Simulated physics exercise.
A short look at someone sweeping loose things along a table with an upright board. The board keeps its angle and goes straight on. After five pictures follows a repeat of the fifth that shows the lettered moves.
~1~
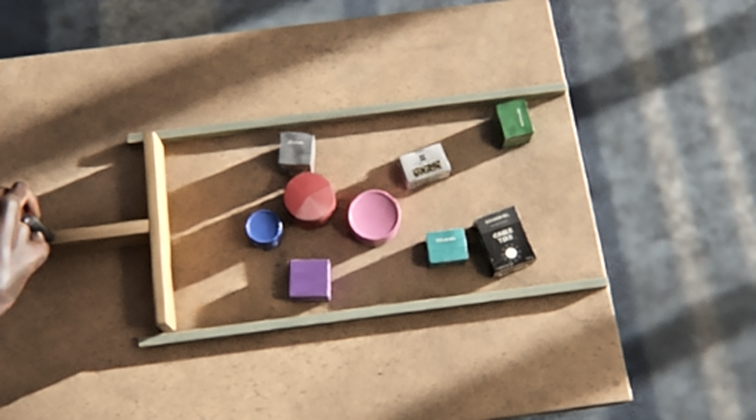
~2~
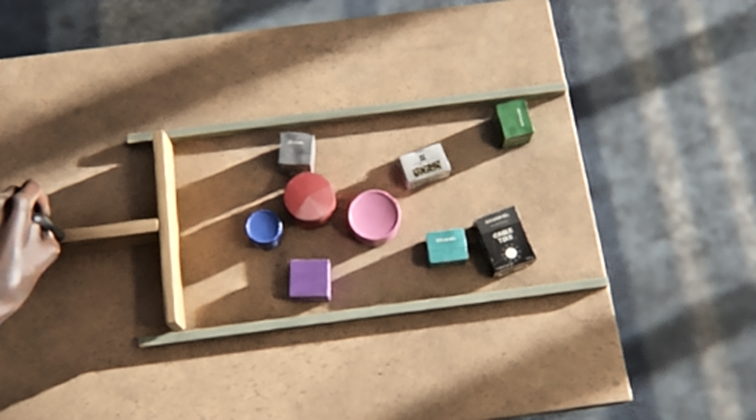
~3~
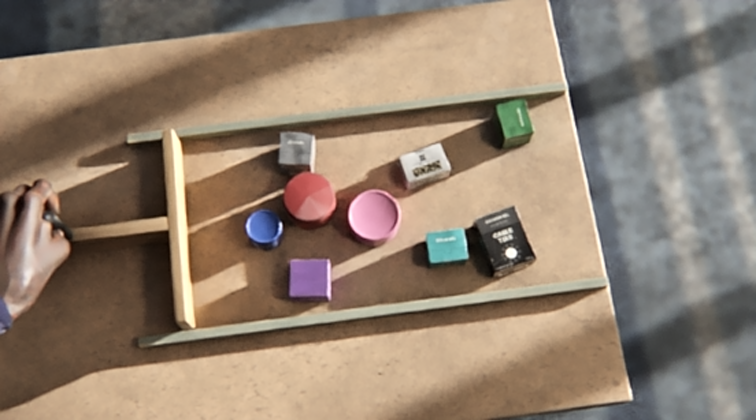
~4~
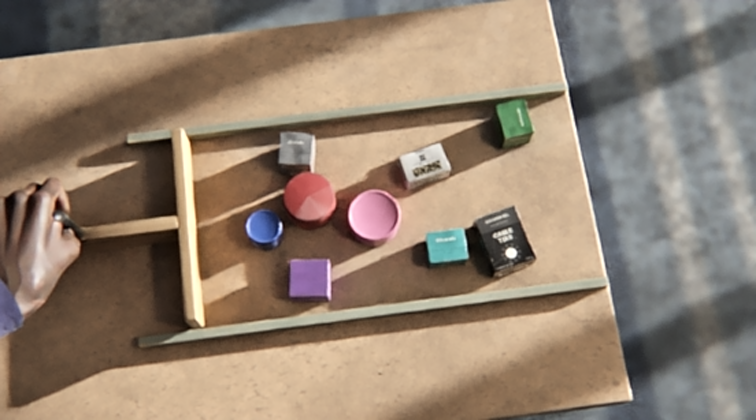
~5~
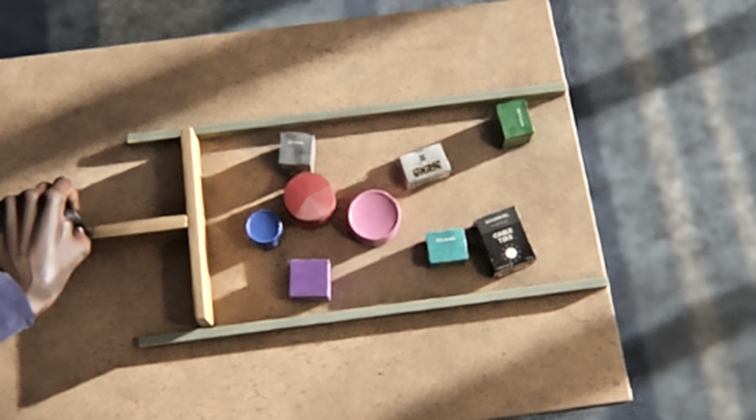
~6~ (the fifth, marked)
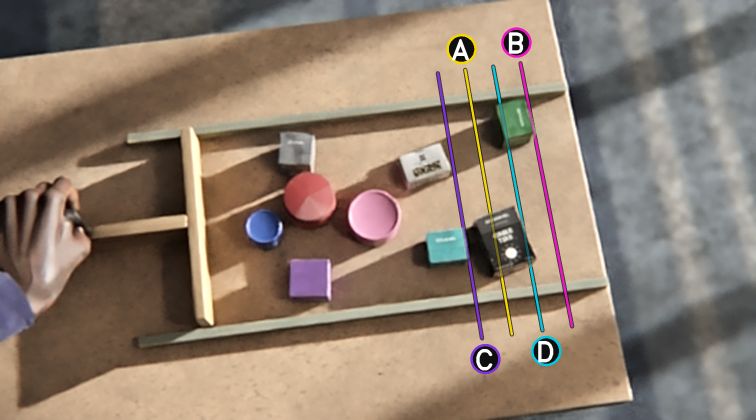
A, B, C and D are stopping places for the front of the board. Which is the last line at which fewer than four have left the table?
Line D.
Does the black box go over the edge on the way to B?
By then, yes.
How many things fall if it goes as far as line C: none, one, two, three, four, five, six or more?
In all, none.
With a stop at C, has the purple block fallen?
No.
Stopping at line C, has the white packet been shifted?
Yes.
On the marked copy, A at (488, 196); B at (545, 189); C at (459, 200); D at (517, 193).
Taking D. A third of the way, board (310, 205); grey packet (327, 149); purple block (345, 274).
Two thirds of the way, board (427, 191); green packet (519, 122); black box (540, 244).
When it is over, board (517, 180); black box over the edge; green packet over the edge; two fallen.
As for the rest, A is within the limit but short; B drops five; C is within the limit but short.
